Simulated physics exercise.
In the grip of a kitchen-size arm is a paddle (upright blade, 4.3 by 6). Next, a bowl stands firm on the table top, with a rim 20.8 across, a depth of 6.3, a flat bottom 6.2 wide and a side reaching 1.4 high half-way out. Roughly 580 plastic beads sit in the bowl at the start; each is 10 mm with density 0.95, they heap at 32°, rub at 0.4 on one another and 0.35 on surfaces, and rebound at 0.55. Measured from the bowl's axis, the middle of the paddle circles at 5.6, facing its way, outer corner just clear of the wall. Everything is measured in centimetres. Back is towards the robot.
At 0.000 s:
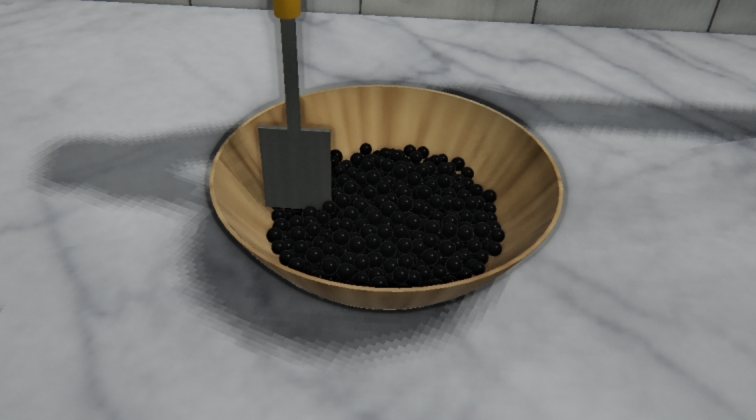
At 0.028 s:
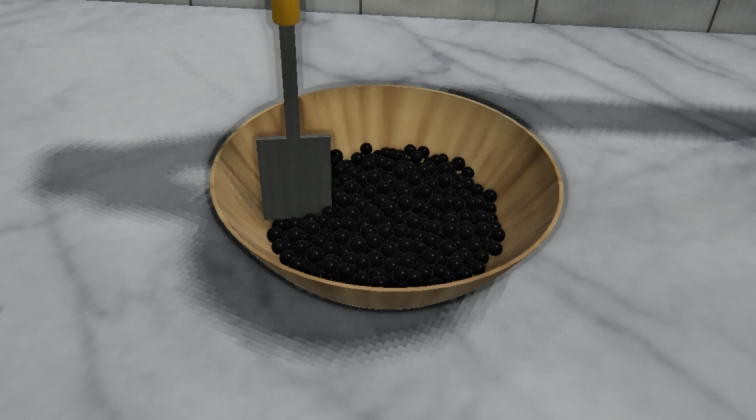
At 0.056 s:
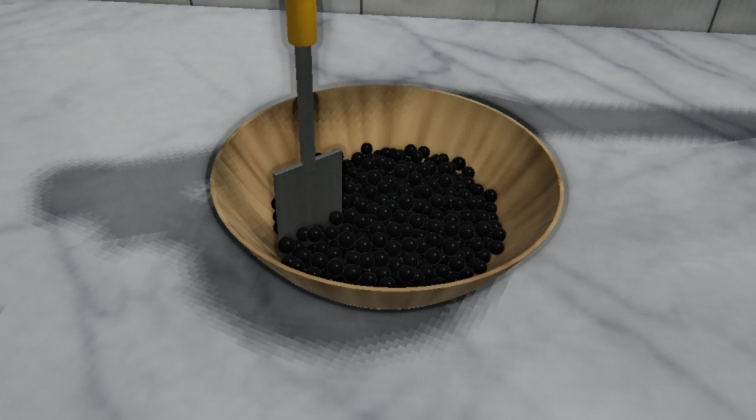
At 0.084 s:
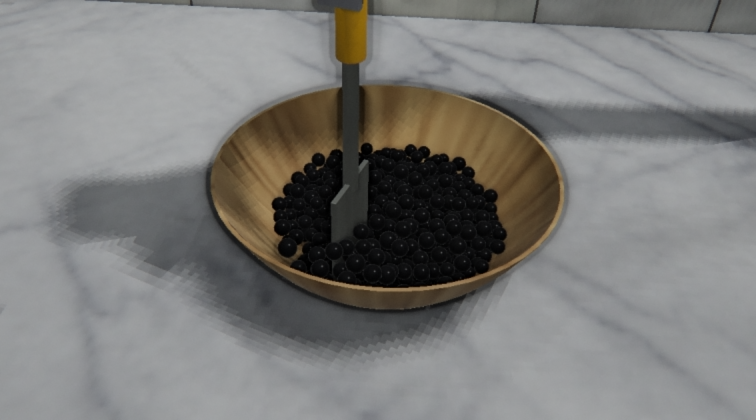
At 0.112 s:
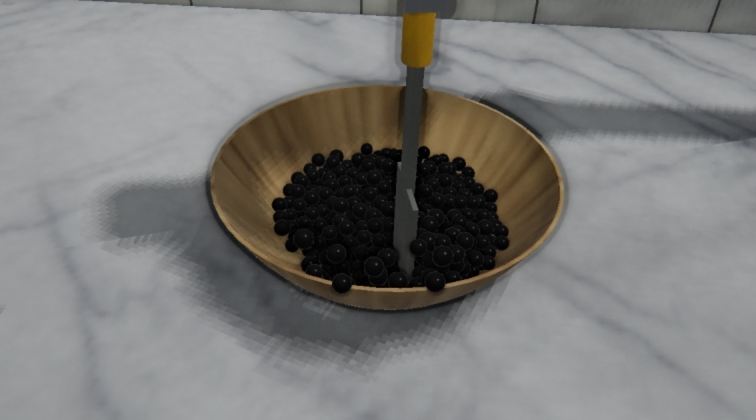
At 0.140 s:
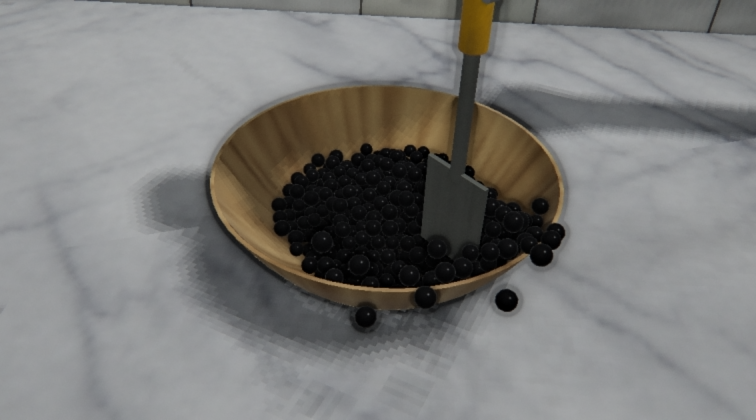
A flat metal paddle with a yellow handle dips into black beads at the left of a wooden bowl, then sweeps along the near side toward the right, turning as it goes. The beads bunch up ahead of it, and a few tumble over the near and right rim while the bowl stays still.
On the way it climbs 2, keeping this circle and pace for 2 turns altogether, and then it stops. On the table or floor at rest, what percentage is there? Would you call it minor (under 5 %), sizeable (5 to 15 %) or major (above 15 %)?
I would call it major.
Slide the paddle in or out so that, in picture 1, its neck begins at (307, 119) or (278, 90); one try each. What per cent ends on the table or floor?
35 and 0 per cent.
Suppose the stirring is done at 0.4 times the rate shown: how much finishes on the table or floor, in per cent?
Some 0 in a hundred.
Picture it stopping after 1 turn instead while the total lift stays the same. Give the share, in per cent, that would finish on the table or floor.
I'd expect some 10 per cent.
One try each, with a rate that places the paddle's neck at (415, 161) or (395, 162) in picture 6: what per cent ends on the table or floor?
Roughly 15 and 10 percent, in that order.
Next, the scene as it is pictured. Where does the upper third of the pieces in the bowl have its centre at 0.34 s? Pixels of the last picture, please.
I'd point to somewhere close to (355, 198).
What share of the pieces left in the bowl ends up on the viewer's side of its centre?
Roughly 50 per cent.
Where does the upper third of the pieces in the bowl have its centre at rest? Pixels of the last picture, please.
Somewhere close to (381, 213).
By 0.34 s, 359° round, highest piece 13 above the table; 482 in the bowl, 46 on the table or floor, 50 in flight or on the tool.
By 0.54 s, 225° round, highest piece 7 above the table; 462 in the bowl, 111 on the table or floor, 5 in flight or on the tool.
By 0.85 s, 0° round, highest piece 4 above the table; 461 in the bowl, 117 on the table or floor.
By 1.55 s, 0° round, highest piece 4 above the table; 461 in the bowl, 117 on the table or floor.
Final count, 461 in the bowl, 117 on the table or floor. That is 20 % on the table or floor.
